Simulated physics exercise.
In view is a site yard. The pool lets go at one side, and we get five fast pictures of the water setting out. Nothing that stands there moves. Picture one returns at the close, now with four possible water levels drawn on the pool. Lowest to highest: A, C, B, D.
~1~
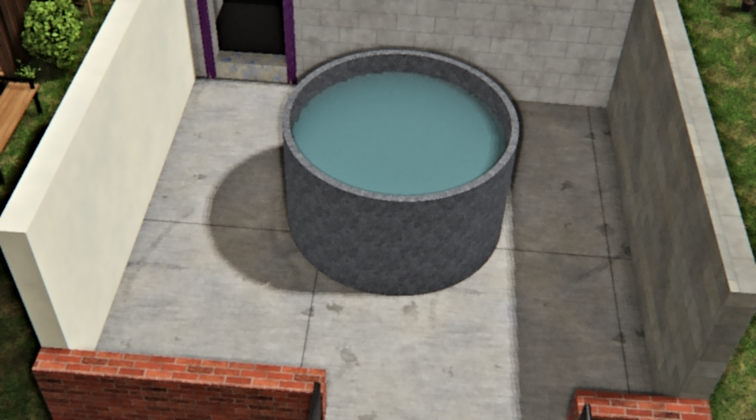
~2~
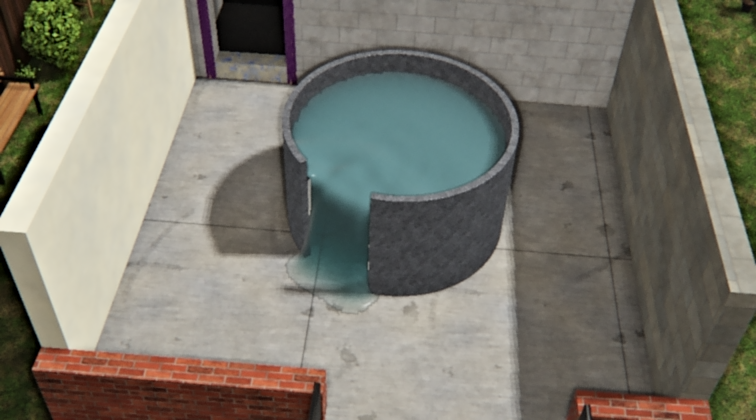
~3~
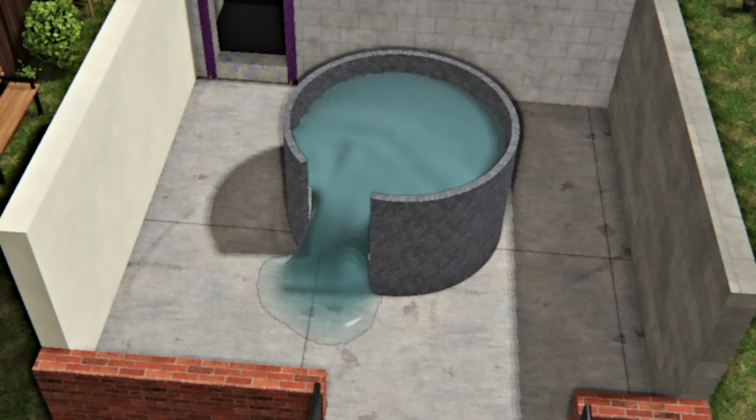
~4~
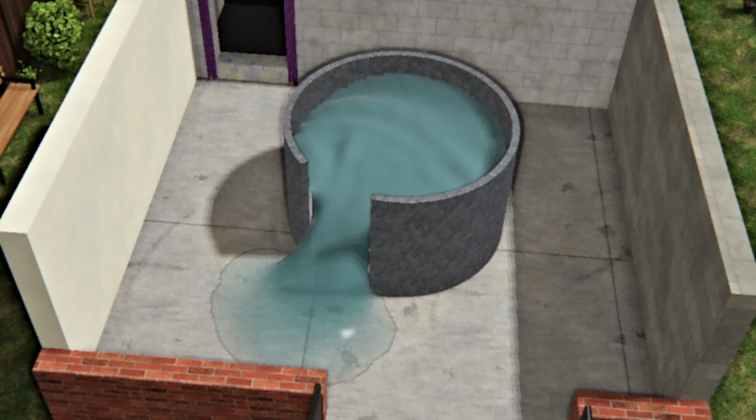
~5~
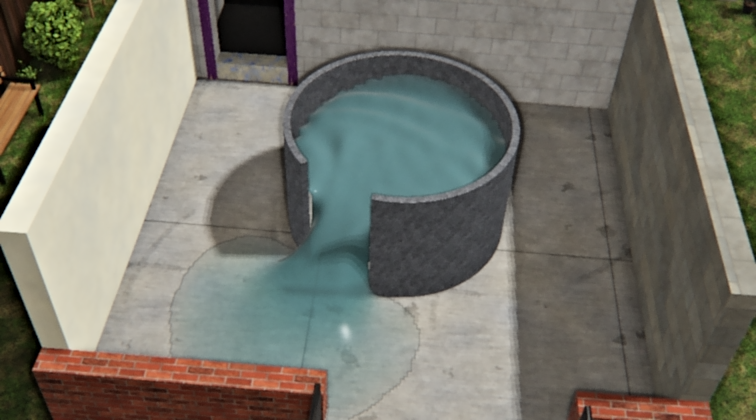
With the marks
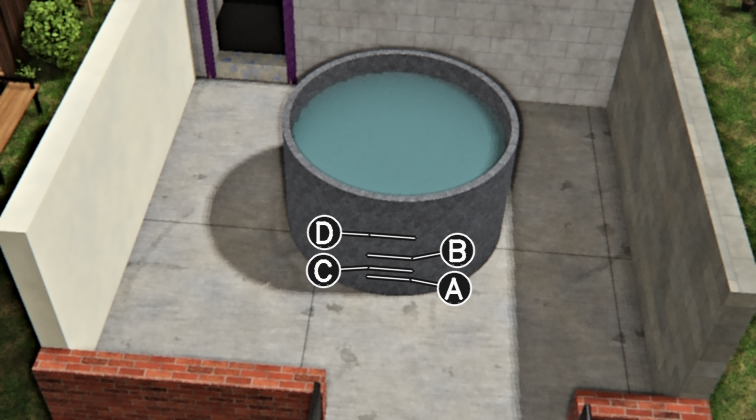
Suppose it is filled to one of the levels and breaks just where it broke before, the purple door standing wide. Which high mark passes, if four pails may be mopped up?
That is line D.
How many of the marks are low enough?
All four.
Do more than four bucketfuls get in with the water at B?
No, that is safe.
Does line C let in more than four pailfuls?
No, that is safe.
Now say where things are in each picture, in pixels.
Water in the pool at rest, its middle at (400, 136); foot of the purple doorway at (252, 80); open gate at (451, 376), in the first picture.
In the second picture, 1 % of the ground under water, visible out to (298, 257).
In the third picture, 4 % of the ground under water, visible out to (304, 323).
In the fourth picture, 10 % of the ground under water, visible out to (222, 298).
In the fifth picture, 17 % of the ground under water, visible out to (192, 294).
In white, A at (389, 278); B at (390, 256); C at (389, 269); D at (391, 236); from the bottom up A, C, B, D.
For line A, nothing gets over.
For line B, nothing gets over.
For line C, nothing gets over.
For line D, a bucket or two gets in.
